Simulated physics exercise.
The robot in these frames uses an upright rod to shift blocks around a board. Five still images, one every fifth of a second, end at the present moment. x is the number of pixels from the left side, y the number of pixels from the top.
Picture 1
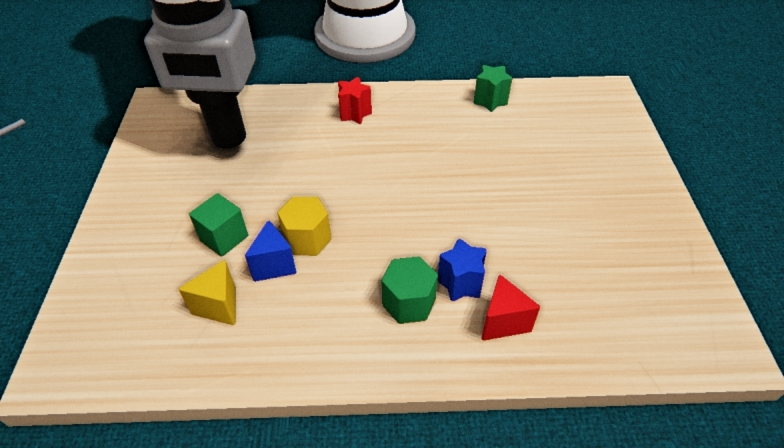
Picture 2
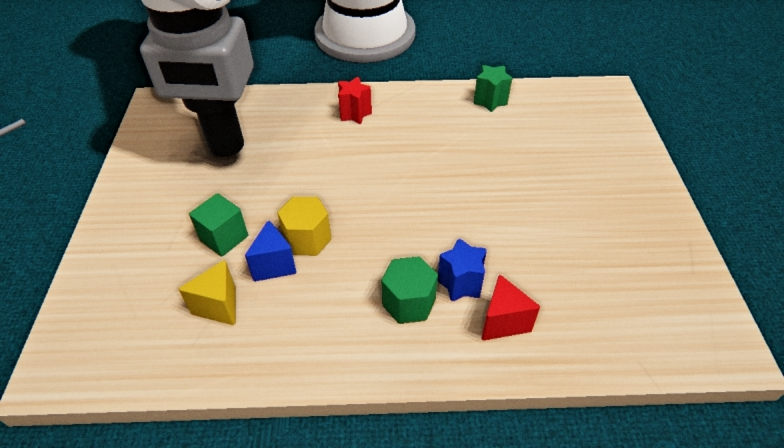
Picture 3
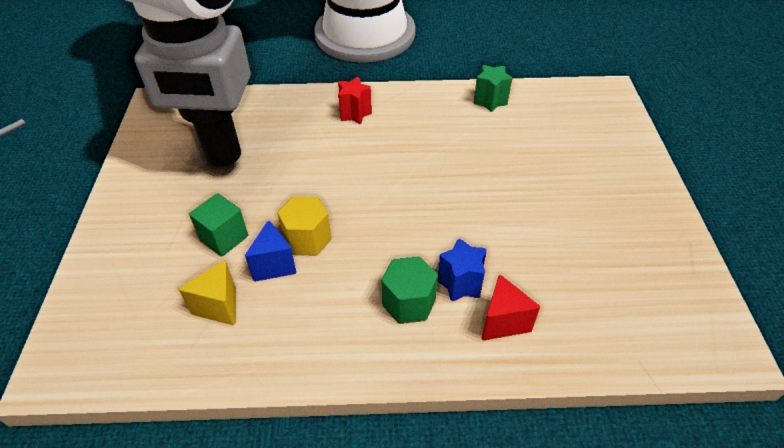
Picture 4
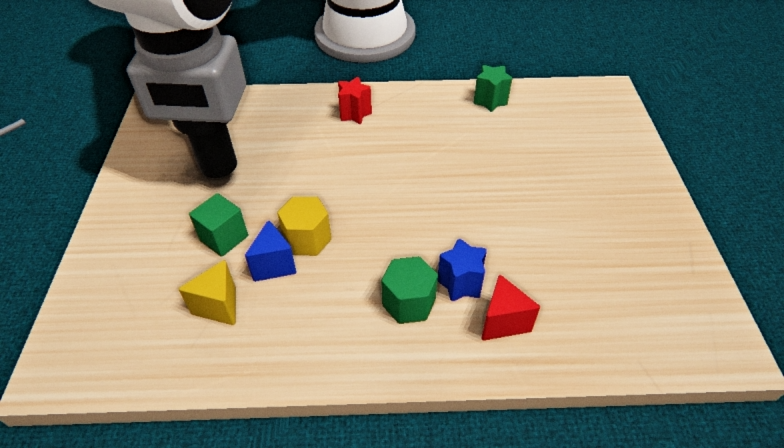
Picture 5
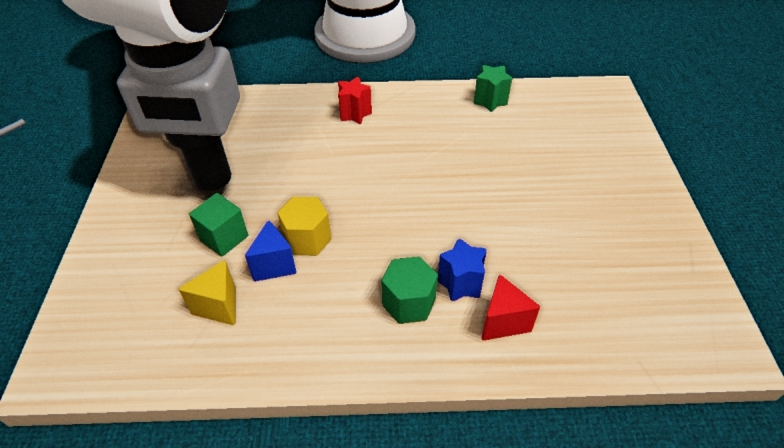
The robot arm's black rod moved slowly toward the viewer and slightly left across the upper left of the wooden board, drawing close to the green cube, while all the colored blocks stayed still.
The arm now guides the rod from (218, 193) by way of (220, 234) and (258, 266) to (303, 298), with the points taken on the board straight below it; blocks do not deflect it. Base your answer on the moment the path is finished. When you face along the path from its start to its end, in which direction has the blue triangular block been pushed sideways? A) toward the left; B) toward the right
A: Toward the left.
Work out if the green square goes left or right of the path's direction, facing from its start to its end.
It shifts rightward.
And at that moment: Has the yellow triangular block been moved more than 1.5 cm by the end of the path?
Yes
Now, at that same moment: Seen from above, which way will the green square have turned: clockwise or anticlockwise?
Clockwise from above.
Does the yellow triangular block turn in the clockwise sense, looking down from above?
I believe so.
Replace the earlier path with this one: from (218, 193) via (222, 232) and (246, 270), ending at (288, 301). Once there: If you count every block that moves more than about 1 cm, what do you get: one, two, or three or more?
My best guess is that three blocks or more move over 1 cm.
On the path given first. One third of the way, rod at (215, 220); green square at (219, 236), turned 20° clockwise.
Two thirds of the way, rod at (254, 252); yellow triangular block at (207, 301), turned 55° clockwise; green square at (243, 275), turned 65° clockwise; blue triangular block at (285, 248), turned 25° anticlockwise.
At the end, rod at (300, 285); yellow triangular block at (206, 306), turned 75° clockwise; green square at (250, 291), turned 90° clockwise; blue triangular block at (335, 267), turned 40° anticlockwise; yellow six-sided block in place.
